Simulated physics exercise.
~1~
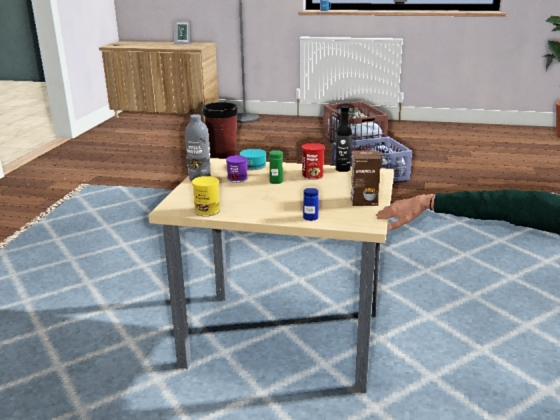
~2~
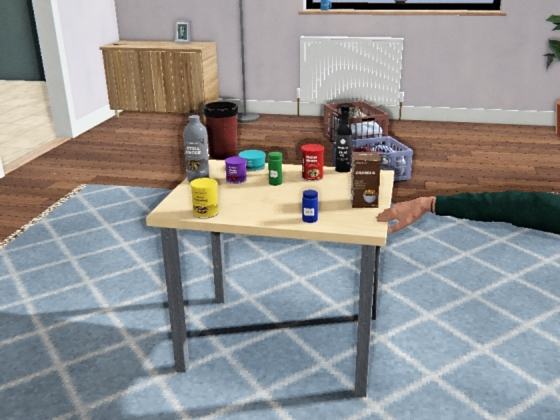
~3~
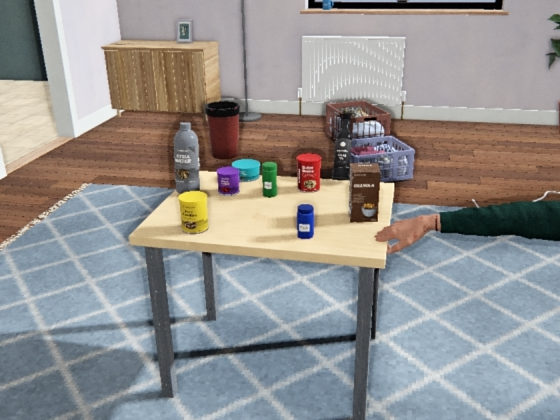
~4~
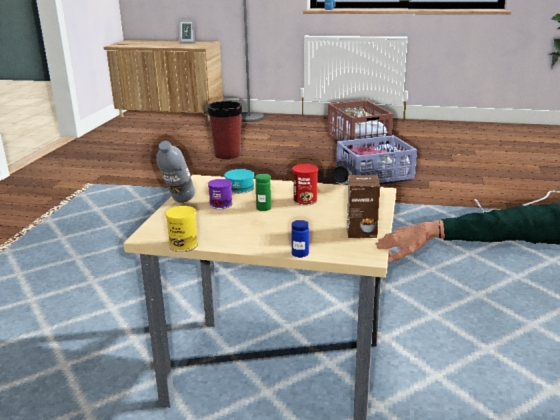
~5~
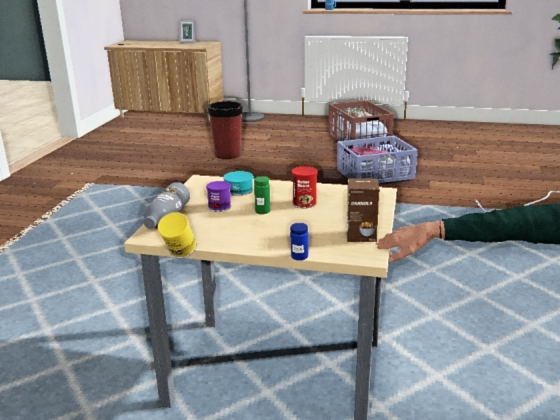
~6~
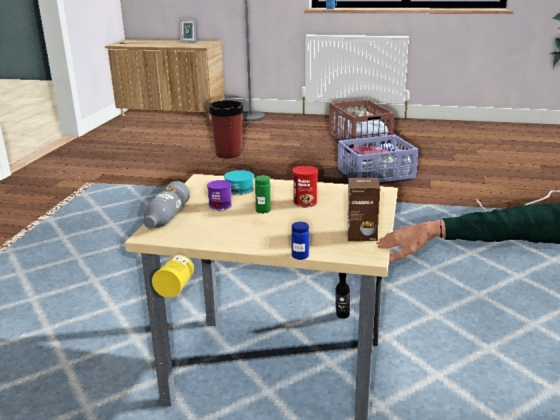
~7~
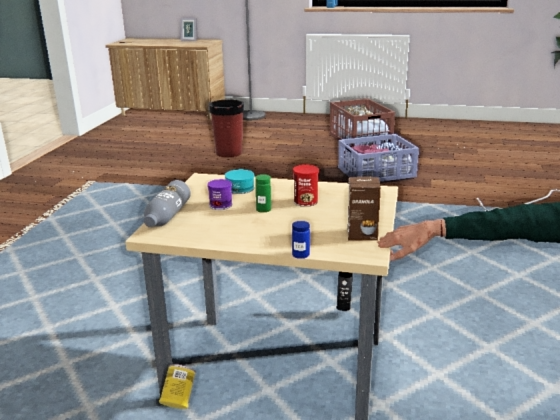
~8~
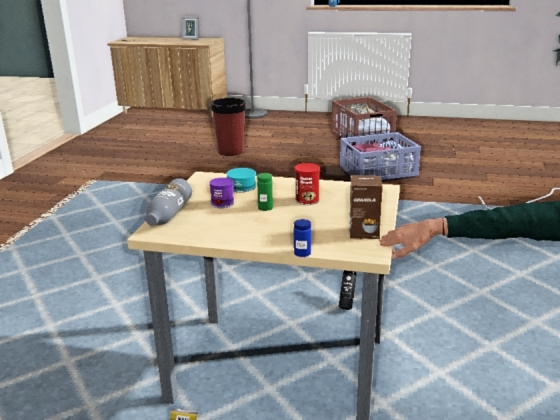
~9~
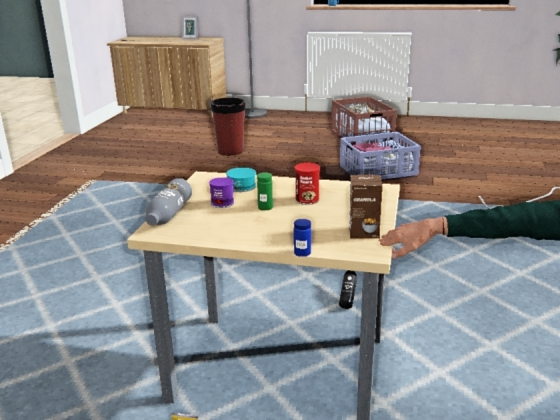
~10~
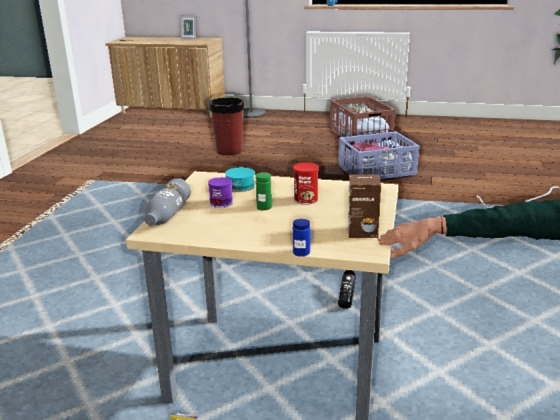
Side table jolting towards the camera beside an outstretched hand, black bottle and yellow tin falling off, grey bottle left lying on top.
